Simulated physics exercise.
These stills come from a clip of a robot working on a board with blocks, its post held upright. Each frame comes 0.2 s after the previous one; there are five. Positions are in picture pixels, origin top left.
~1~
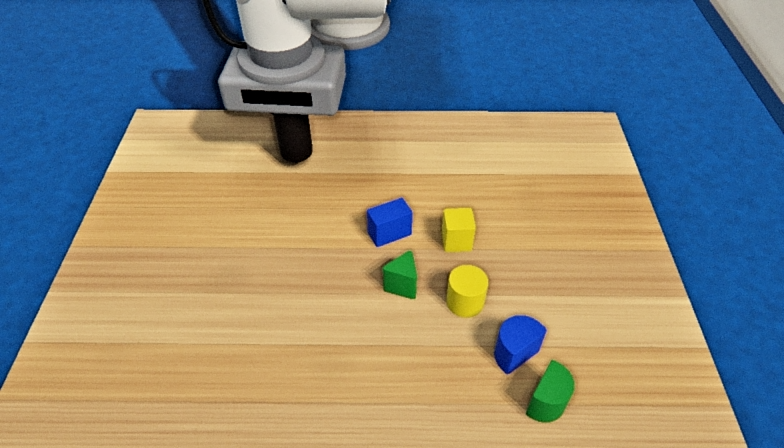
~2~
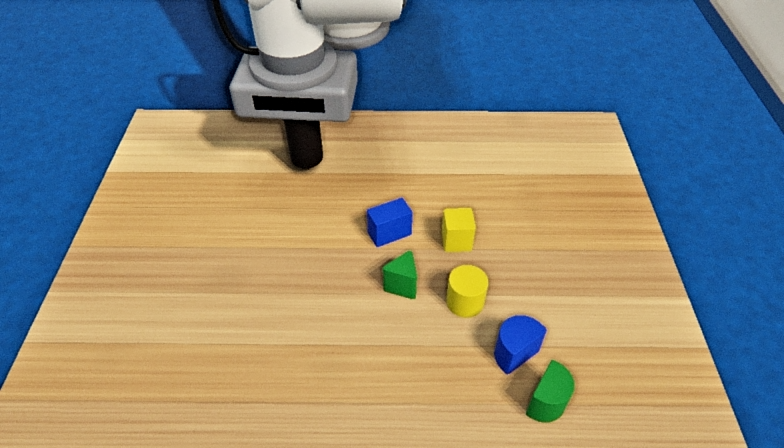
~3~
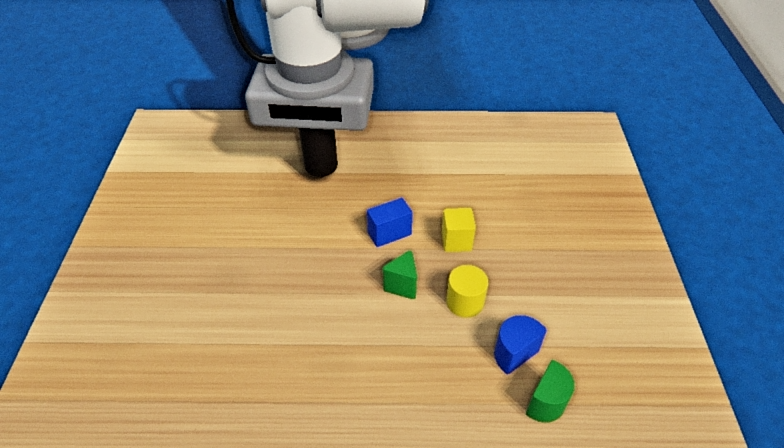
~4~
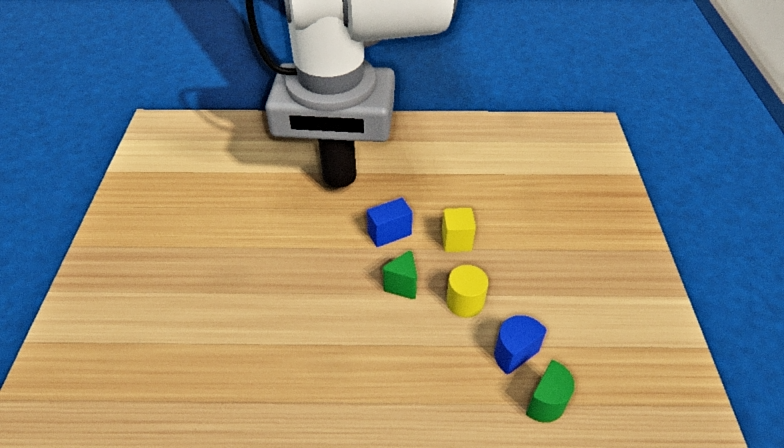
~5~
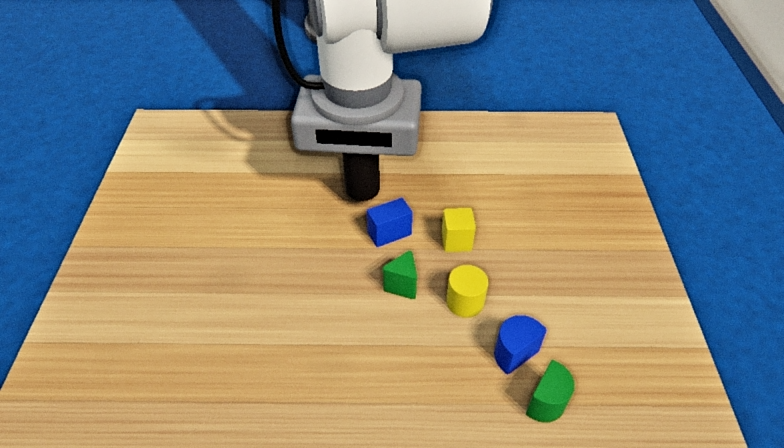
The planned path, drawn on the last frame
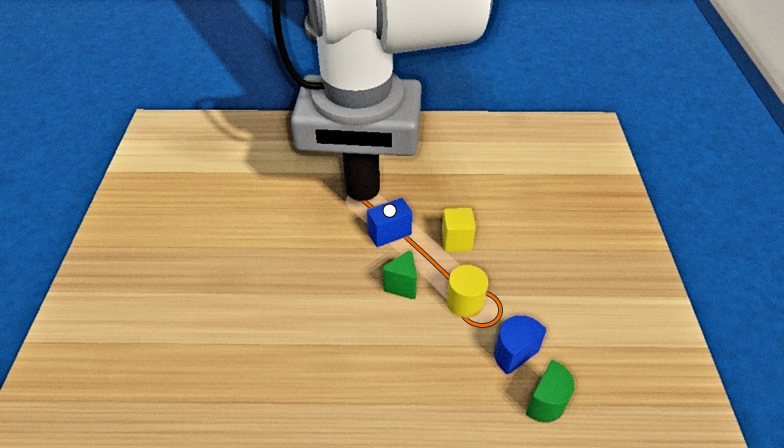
A robot arm with a black post slid a short way right and toward the viewer over a wooden board, nearing the blue oblong block, while the yellow, green and blue blocks all stayed still.
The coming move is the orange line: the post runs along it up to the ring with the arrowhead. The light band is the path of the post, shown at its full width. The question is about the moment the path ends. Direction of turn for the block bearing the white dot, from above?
In a top view, it turns clockwise.
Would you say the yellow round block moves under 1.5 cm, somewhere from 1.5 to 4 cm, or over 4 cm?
Range: Over 4 cm.
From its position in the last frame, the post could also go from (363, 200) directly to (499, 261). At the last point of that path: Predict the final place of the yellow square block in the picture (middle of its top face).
The point I'd pick in the picture is (531, 259).
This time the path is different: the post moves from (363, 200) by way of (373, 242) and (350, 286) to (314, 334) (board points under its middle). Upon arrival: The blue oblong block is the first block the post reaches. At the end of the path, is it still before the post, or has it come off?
It is off to the side or behind.
The line goes straight from (363, 200) to (480, 308); the dot is on the blue oblong block.
On the path given first. One third of the way, post (400, 222); blue oblong block (408, 233), turned 25° clockwise.
Two thirds of the way, post (440, 258); blue oblong block (434, 271), turned 55° clockwise; green triangular block (404, 281), turned 65° clockwise; yellow round block (473, 285).
At the end, post (482, 299); blue oblong block (434, 280), turned 75° clockwise; green triangular block (402, 285), turned 80° clockwise; yellow round block (500, 320); blue half-round block (532, 346), turned 20° anticlockwise; green half-round block unmoved.
